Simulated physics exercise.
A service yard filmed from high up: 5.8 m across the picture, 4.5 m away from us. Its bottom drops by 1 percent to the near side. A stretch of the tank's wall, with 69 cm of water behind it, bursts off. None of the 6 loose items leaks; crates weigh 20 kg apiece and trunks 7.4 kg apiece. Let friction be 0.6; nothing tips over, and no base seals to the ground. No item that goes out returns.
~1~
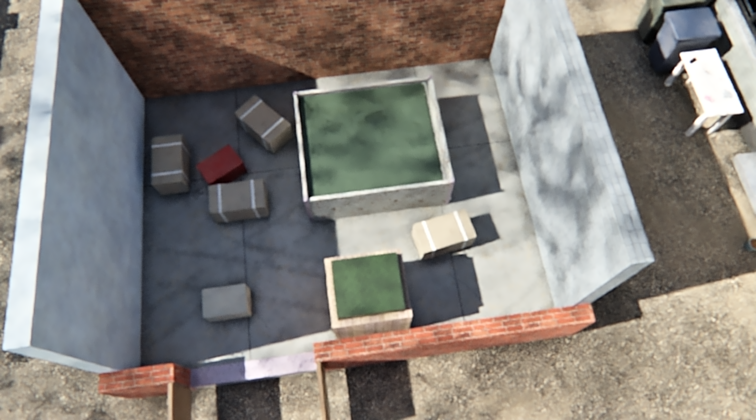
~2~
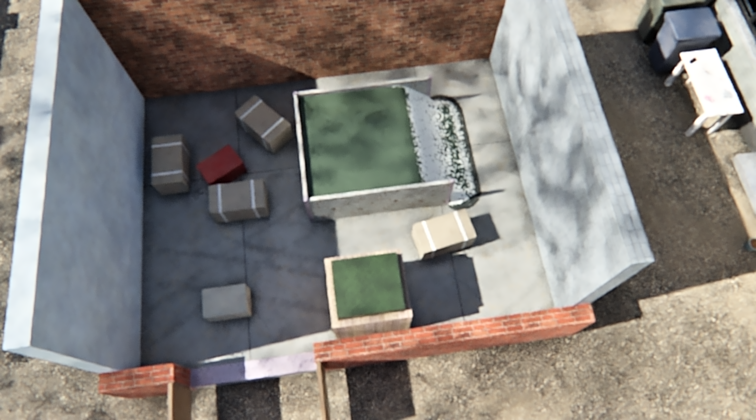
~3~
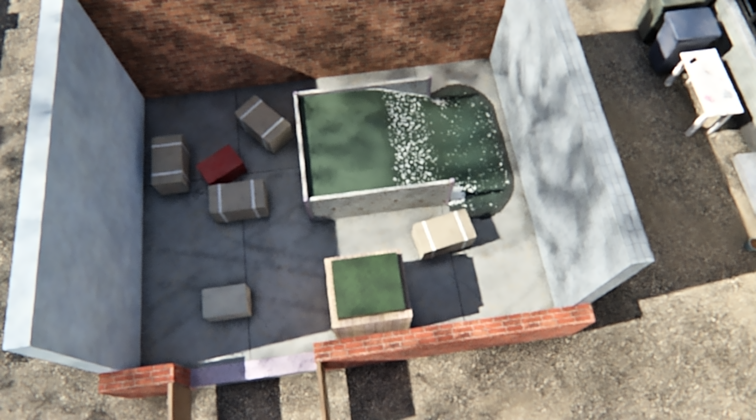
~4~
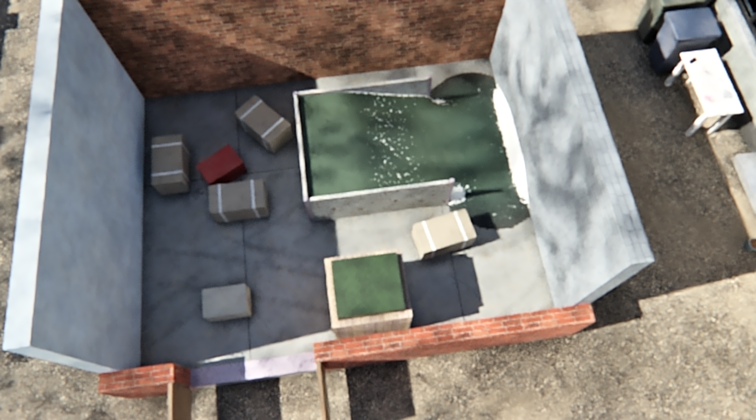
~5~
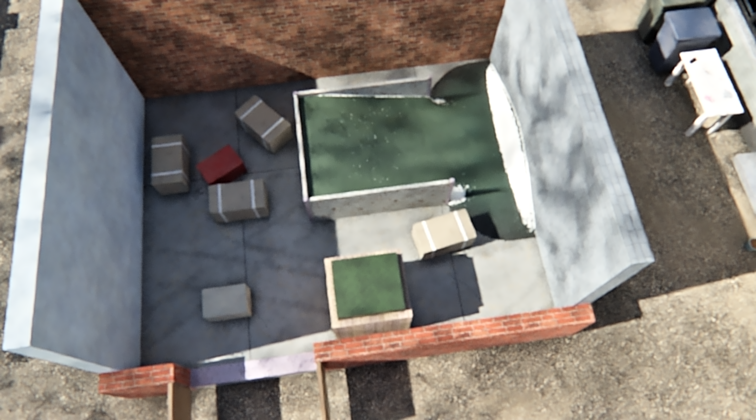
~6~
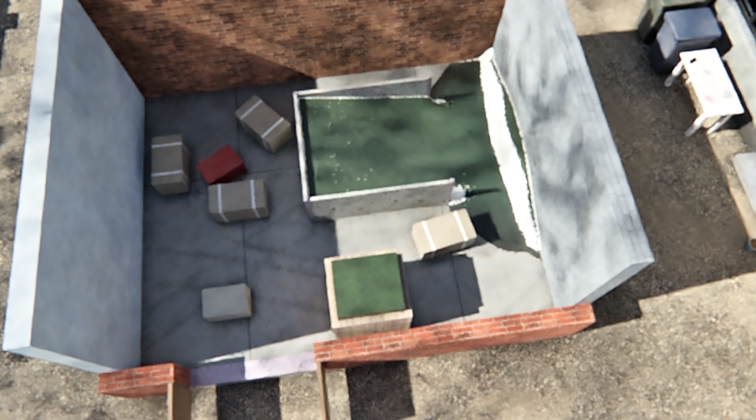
A large tank of dark green water stands in a walled service yard, seen from high above. Taped brown boxes, a small red crate and a grey block sit to the left, with a smaller green-topped tank near the front and a pale box beside it. The big tank's right side bursts open and foamy water surges to the pale right wall, spreading along it, while the crates and camera stay still.
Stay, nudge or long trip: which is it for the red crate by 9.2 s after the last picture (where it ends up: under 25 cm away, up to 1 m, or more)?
Observation: Red crate scarcely moves.
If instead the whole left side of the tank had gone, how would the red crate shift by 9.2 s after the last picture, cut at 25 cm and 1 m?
The red crate is swept away.
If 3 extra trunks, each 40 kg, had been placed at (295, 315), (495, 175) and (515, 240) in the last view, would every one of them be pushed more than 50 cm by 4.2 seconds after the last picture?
Spot by spot, in turn: Falls short, exceeds it, exceeds it.
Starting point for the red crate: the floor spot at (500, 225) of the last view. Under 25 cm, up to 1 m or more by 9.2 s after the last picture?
From that spot, it is pushed far off.
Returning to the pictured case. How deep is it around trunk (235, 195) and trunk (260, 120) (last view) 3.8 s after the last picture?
About 1 and 2 cm.
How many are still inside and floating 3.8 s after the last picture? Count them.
Count: 2.
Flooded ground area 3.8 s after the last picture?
About 23 m2.
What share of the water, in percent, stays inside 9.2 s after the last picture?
Around 86 per cent of the water is still in there.
Then, 1.2 s after the last picture the red crate is near (219, 164), 0.0 m from its start, aground; 0 of 6 are out; 0 afloat.
Then, 3.8 s after the last picture the red crate is near (219, 164), 0.0 m from its start, aground; 0 of 6 are out; 2 afloat.
Then, 6.2 s after the last picture the red crate is near (219, 164), 0.0 m from its start, aground; 0 of 6 are out; 3 afloat.
Then, 9.2 s after the last picture the red crate is near (219, 164), 0.0 m from its start, aground; 2 of 6 are out; 3 afloat.
